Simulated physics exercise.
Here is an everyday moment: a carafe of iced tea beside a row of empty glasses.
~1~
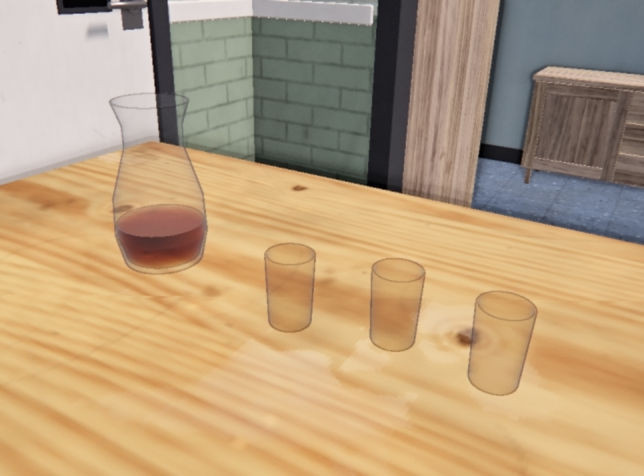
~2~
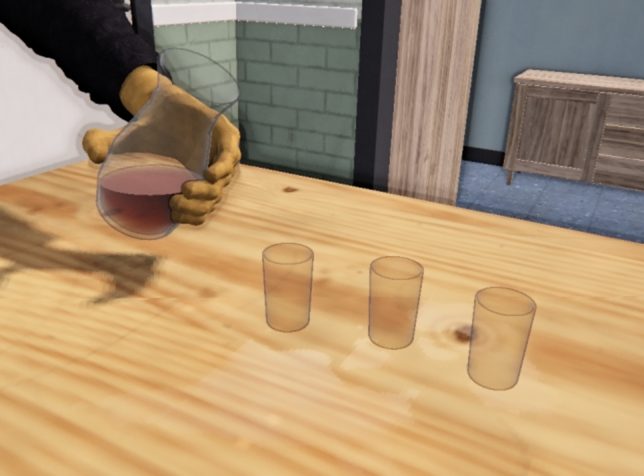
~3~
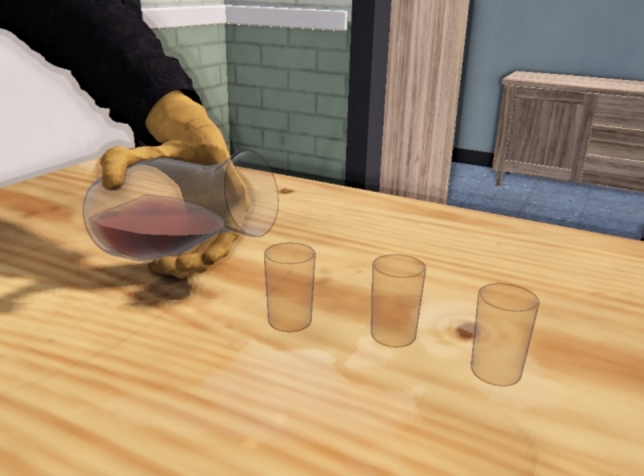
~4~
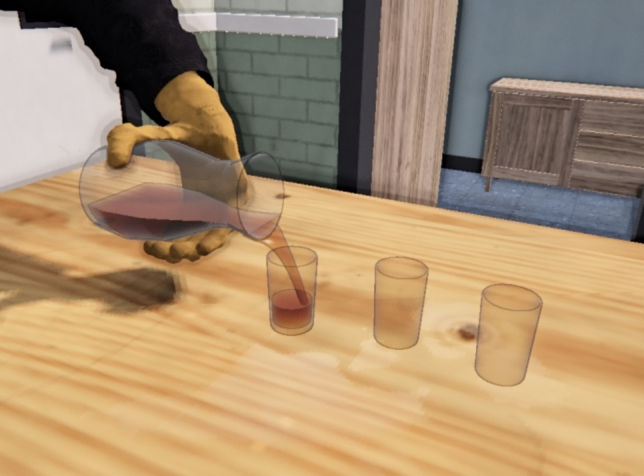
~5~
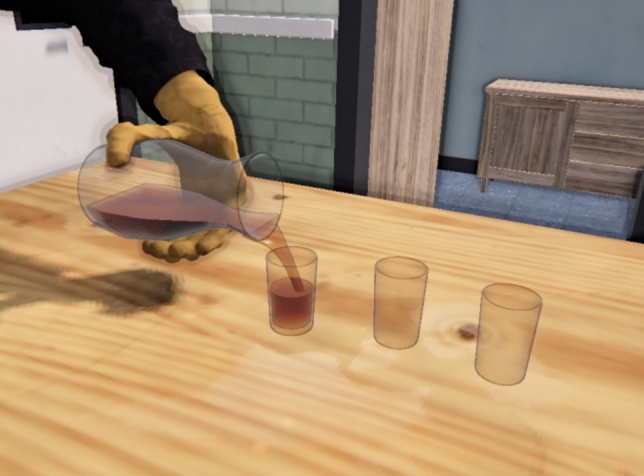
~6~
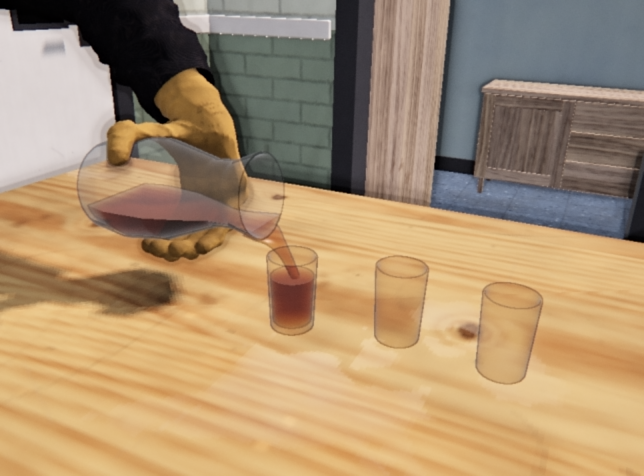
A carafe of iced tea was lifted off the wooden table by a gloved-looking hand, tipped over to the right, and poured into the nearest of three empty glasses, filling it more than halfway.
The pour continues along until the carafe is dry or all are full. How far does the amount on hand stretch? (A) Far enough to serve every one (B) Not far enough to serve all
(A) Far enough to serve every one.
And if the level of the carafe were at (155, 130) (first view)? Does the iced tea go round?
With that start level the supply stretches far enough.
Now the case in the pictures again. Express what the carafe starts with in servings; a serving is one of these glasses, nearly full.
That works out at close to 4.0.
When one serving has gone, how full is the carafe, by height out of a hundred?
About 15 per cent.
A moment on, the first is nearly full.
Further on, the first is done and the carafe has about three quarters of its load.
When it is over, all three are full and about a quarter of the iced tea is over.
